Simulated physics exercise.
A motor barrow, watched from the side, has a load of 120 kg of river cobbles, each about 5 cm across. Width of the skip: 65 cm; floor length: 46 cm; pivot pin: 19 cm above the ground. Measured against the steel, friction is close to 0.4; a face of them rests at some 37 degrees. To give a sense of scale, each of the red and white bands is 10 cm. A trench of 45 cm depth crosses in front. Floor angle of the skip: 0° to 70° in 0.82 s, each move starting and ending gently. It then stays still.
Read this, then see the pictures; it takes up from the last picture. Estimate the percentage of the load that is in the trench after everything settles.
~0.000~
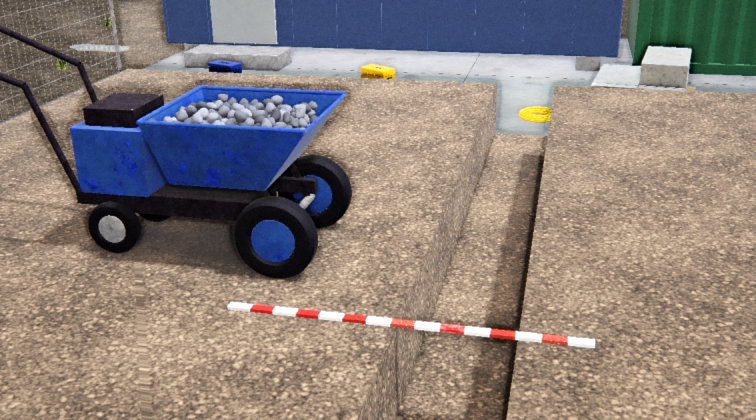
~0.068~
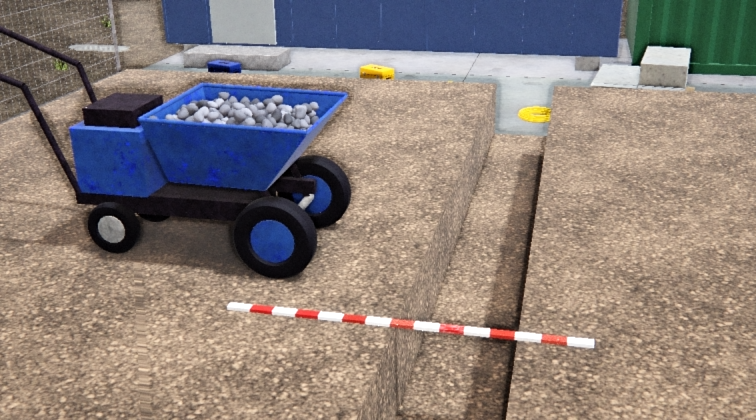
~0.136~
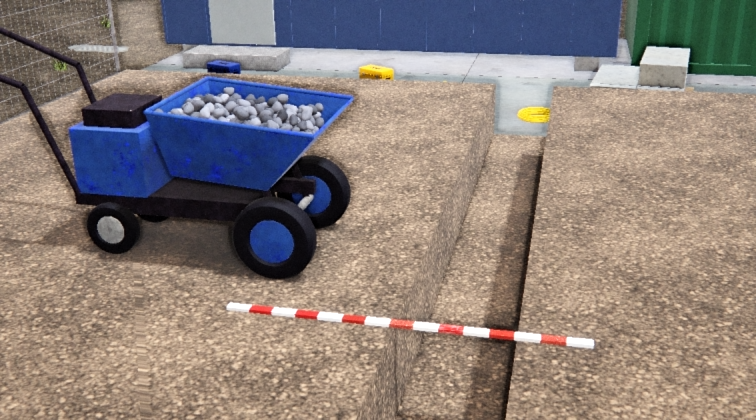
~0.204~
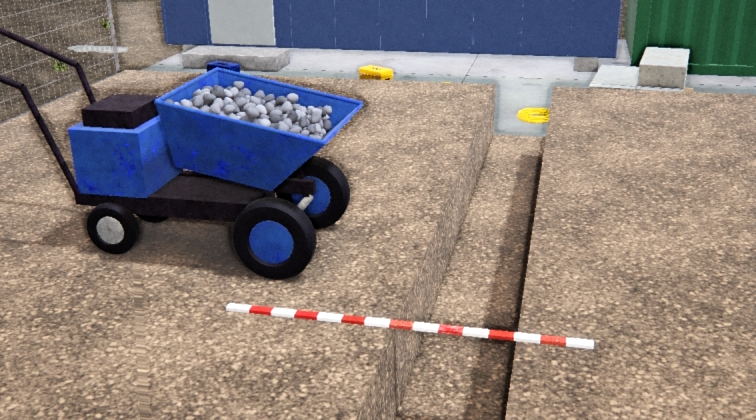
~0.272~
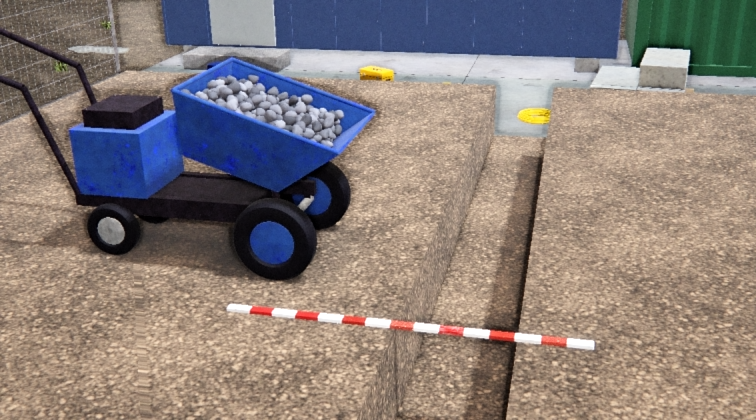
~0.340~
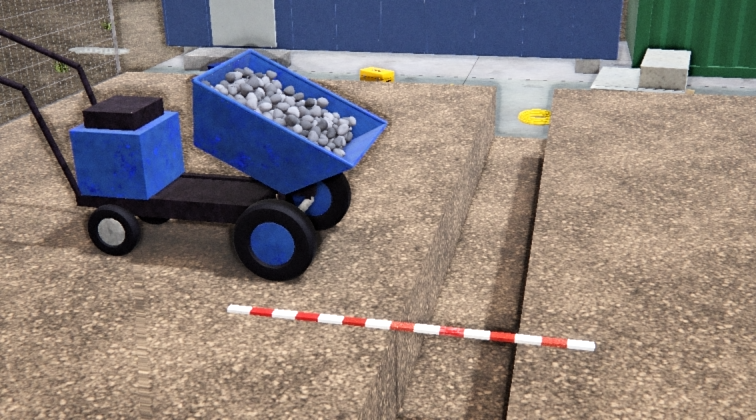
Roughly 100 per cent of the load.
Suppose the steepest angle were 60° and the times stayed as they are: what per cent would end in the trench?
Roughly 70%.
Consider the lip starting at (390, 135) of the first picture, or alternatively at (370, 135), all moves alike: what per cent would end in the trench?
Near 55 then near 75 percent.
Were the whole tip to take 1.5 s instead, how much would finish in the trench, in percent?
That works out at about 100 in a hundred.
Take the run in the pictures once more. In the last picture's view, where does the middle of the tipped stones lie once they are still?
In the last view, about (473, 341).
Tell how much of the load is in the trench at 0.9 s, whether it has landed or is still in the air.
Close to 30 per cent has got there by then.
After 0.6 s the floor is at 60°; 100 % in the skip; the foremost stones are at (397, 193).
After 0.9 s the floor is at 70°; 67 % in the skip, 3 % short of the trench, 31 % in the trench; the foremost stones are at (495, 330).
After 1.3 s the floor is at 70°; 28 % in the skip, 1 % short of the trench, 70 % in the trench; the foremost stones are at (515, 359).
After 3.2 s the floor is at 70°; 0 % in the skip, 100 % in the trench; the foremost stones are at (517, 353).
